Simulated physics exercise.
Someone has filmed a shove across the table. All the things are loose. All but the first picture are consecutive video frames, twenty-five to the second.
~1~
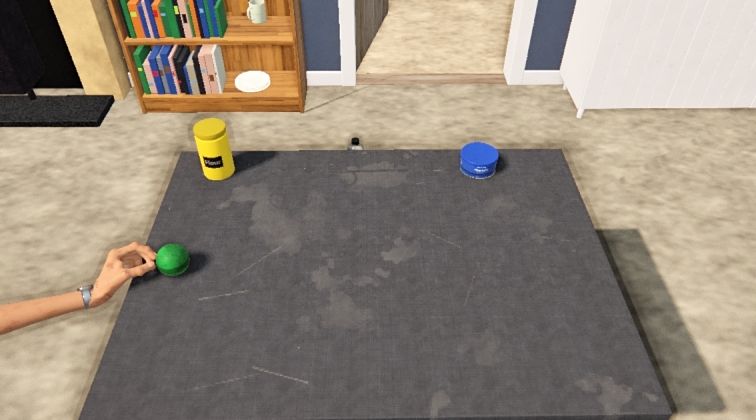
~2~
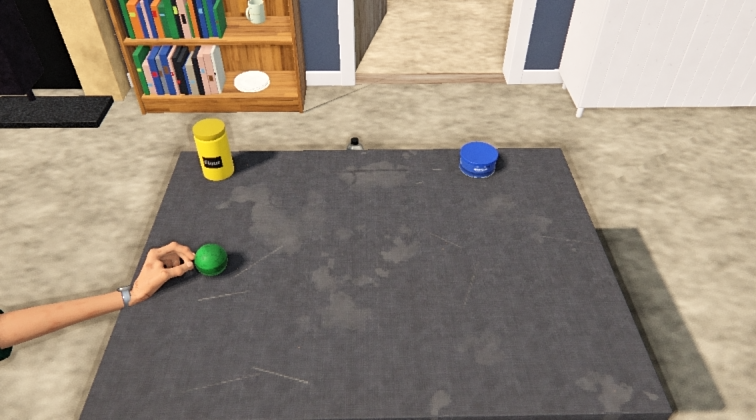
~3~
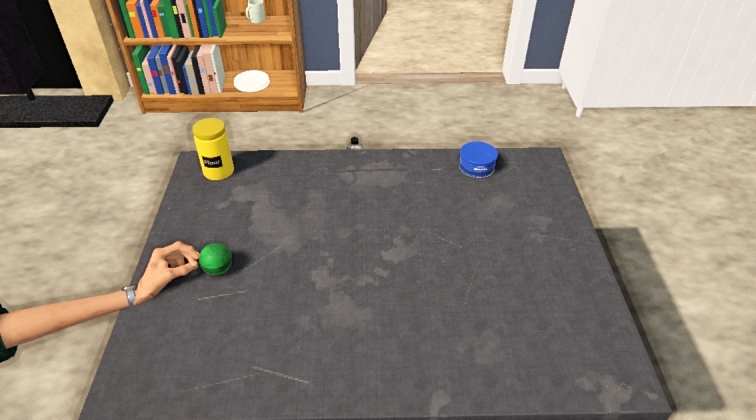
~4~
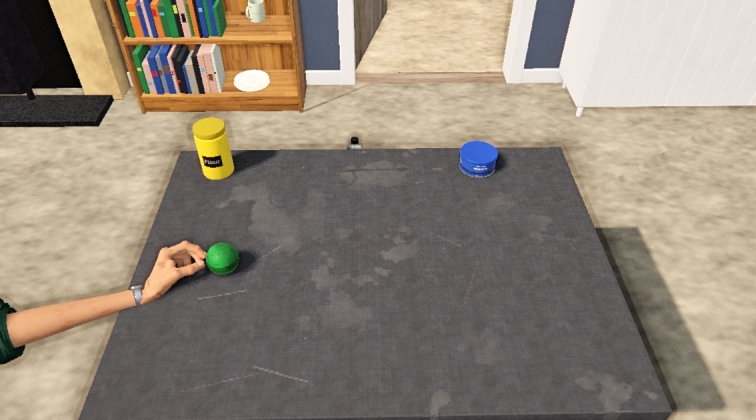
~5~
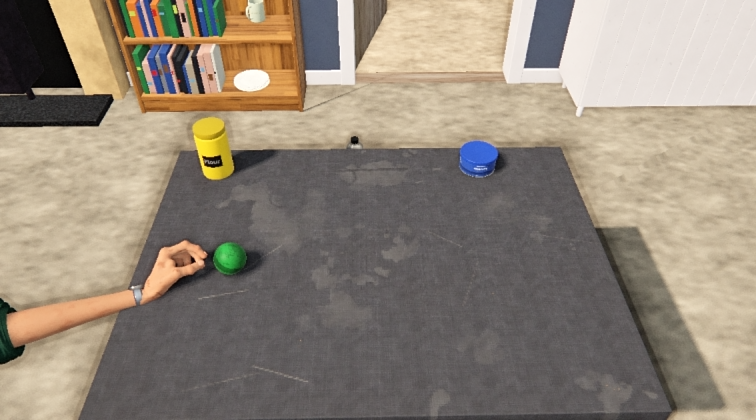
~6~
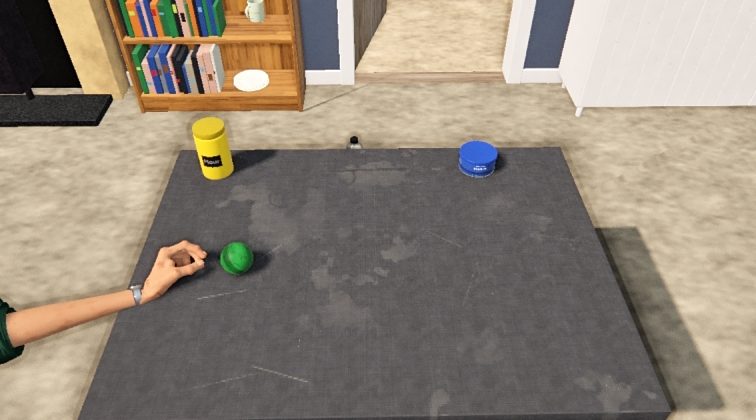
To begin with, a hand reaches in from the left and holds a green ball near the left edge of a dark table, with a yellow jar and a blue tin standing behind. The hand pushes the ball a short way right, then the ball leaves the fingers and rolls slightly farther right.
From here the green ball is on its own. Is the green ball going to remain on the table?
The green ball stays on the table.
Then, 0.20 s after the last picture, green ball rolled about its own width near (271, 258).
Then, 0.40 s after the last picture, green ball rolled well along near (300, 258).
Then, 0.70 s after the last picture, green ball rolled well along near (336, 257).
Then, 1.10 s after the last picture, green ball rolled well along near (369, 257).
At rest, moved from the start, green ball. Seen from the same camera at the end, green ball near (384, 257).
